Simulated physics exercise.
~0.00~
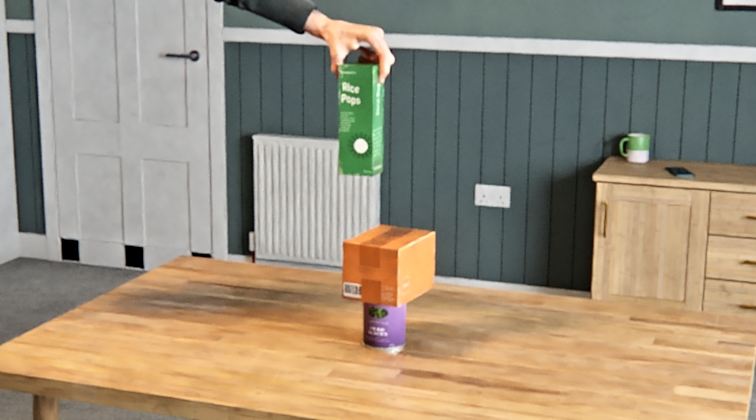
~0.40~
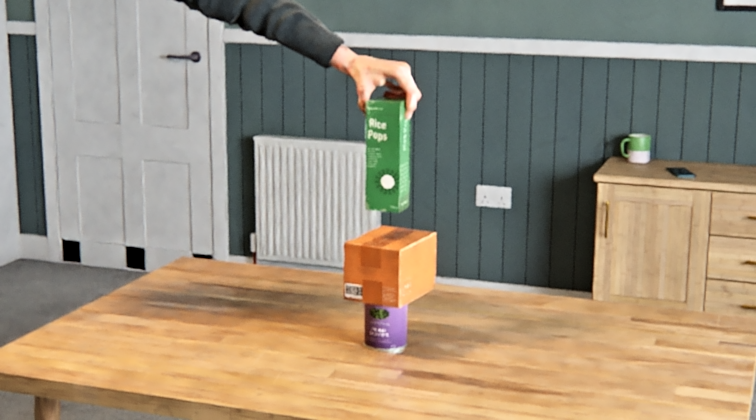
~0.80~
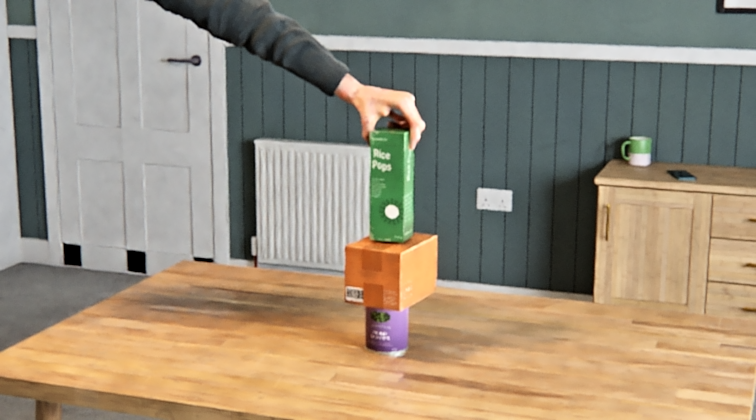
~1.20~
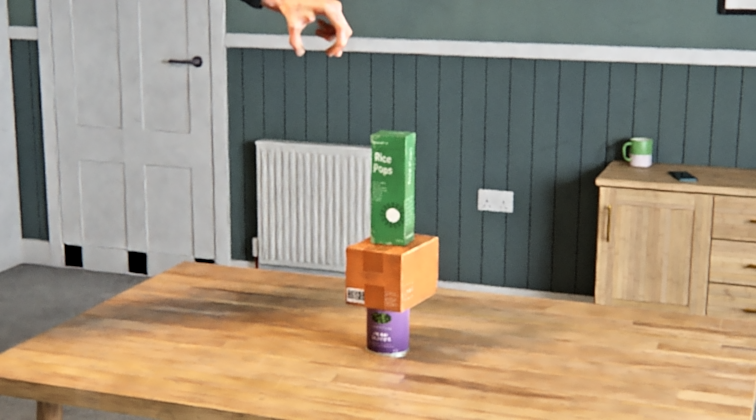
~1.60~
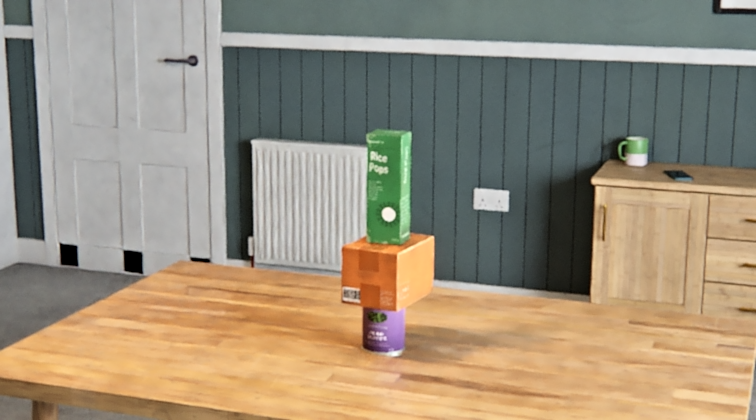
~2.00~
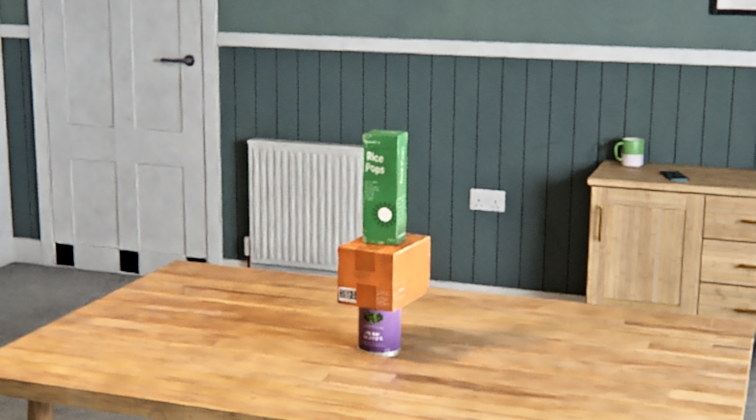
In the video, a hand lowers a green carton onto an orange box balanced on a purple pot on a wooden table, shifting it slightly right on the way down. The hand lets go and withdraws, and the stack stays standing with the carton upright on top.
